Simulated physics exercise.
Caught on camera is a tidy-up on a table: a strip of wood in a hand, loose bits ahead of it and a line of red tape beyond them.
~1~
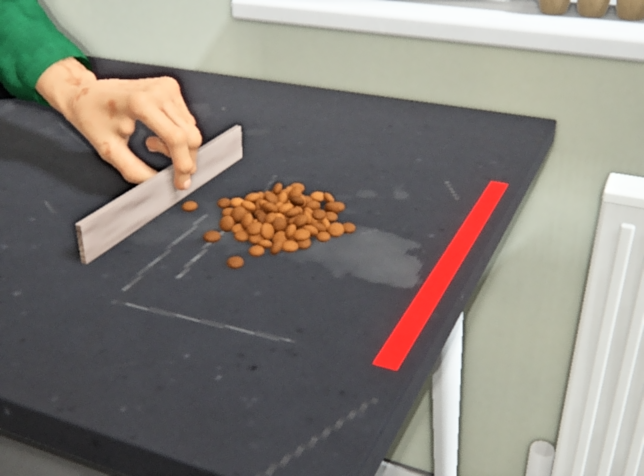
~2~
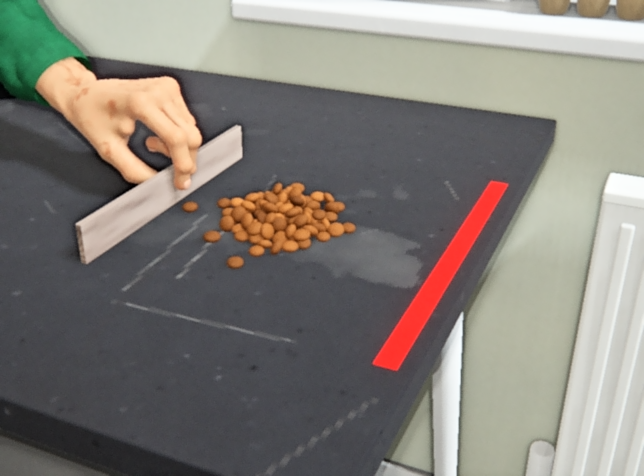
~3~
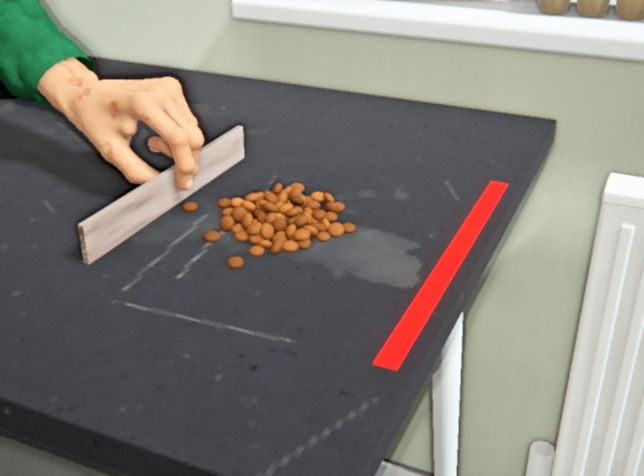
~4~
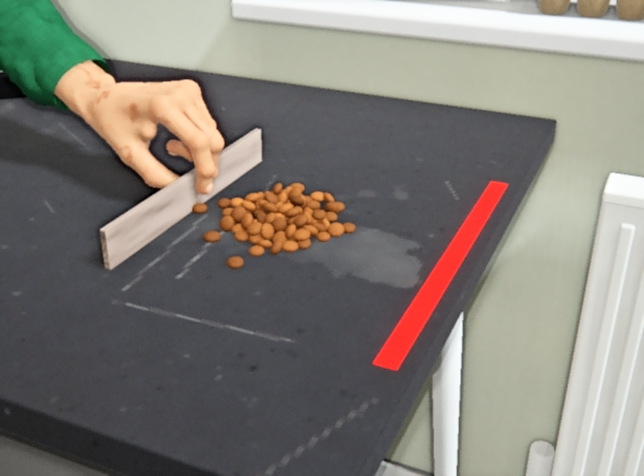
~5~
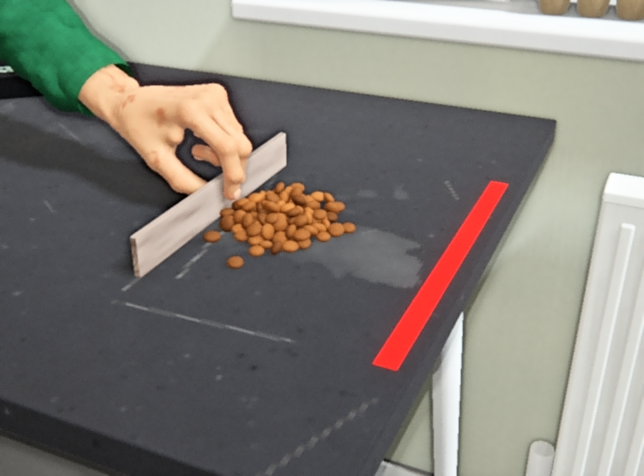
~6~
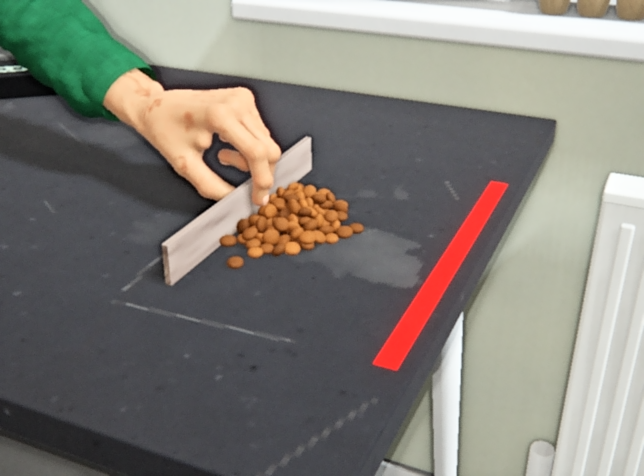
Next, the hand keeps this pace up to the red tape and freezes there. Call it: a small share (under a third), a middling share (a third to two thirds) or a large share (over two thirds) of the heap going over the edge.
A large share.
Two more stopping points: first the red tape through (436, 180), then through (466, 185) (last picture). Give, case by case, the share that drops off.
About 0 per cent, then 50 per cent.
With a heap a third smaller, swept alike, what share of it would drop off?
About 100 %.
Shortly afterwards, strip of wood still moving, near (355, 204); heap all on the table, its front near (448, 239).
Next, strip of wood stopped at the red tape; heap the bulk over the edge.
Some moments later, strip of wood stopped at the red tape; heap all but a few over the edge.
In the end, strip of wood stopped at the red tape; heap all but a few over the edge.
